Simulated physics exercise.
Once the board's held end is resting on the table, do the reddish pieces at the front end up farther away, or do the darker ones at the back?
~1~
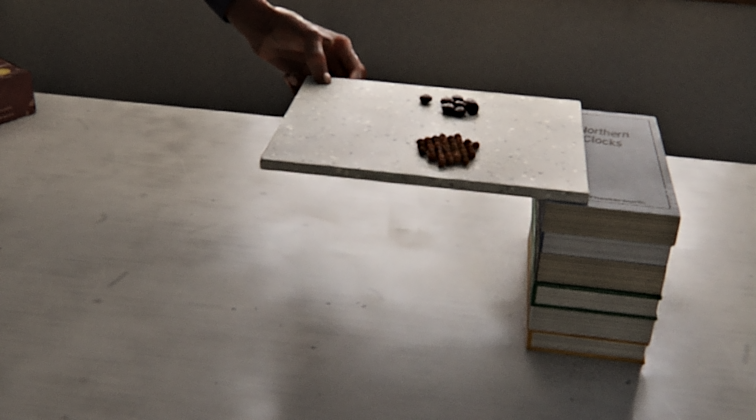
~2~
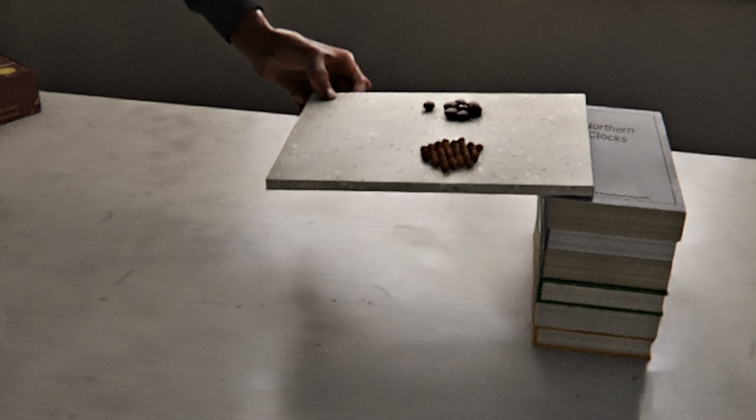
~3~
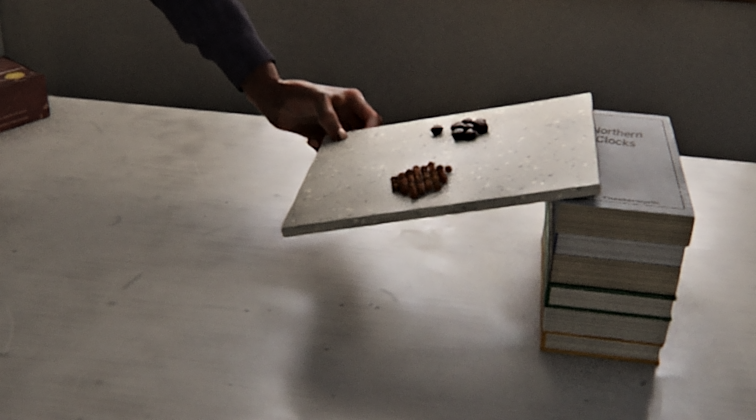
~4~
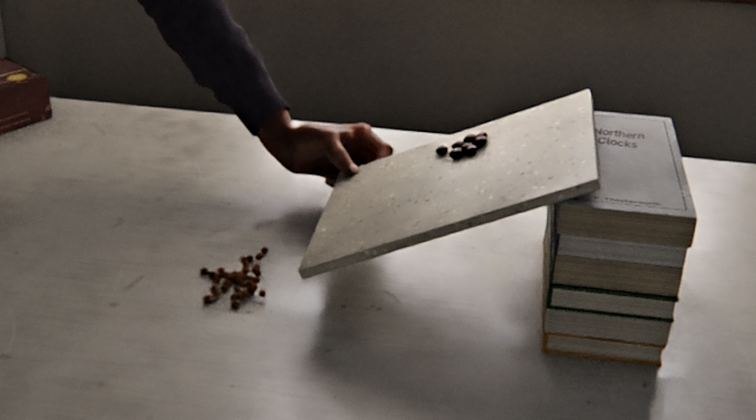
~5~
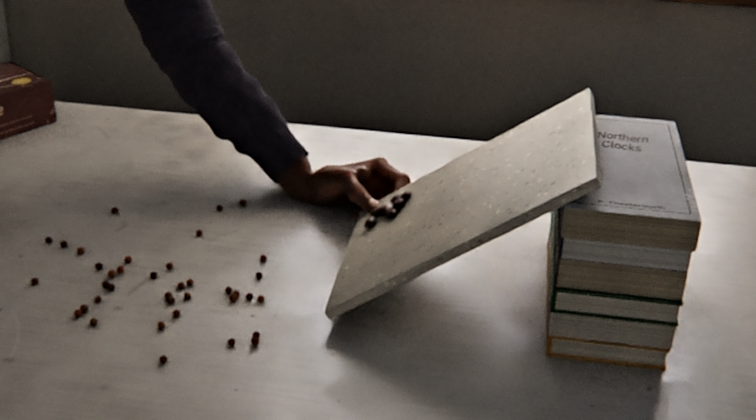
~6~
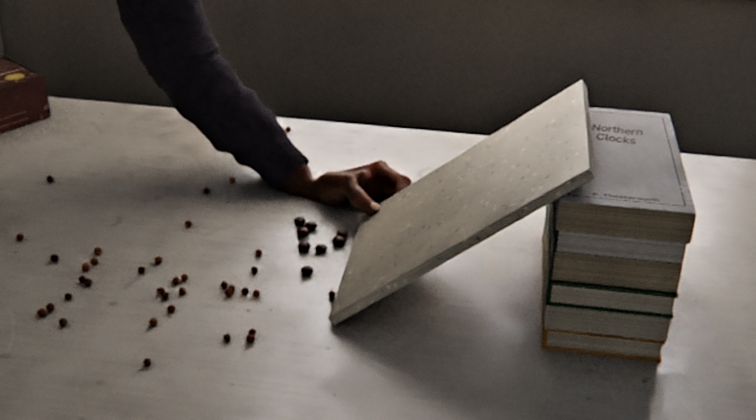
The reddish pieces from the front go farther, scattering widely across the table to the left. Most of the darker ones stay closer to the board's lower end.
Tabletop with a hand lowering a board propped on books, reddish pieces scattering far left, then darker ones sliding off nearby.
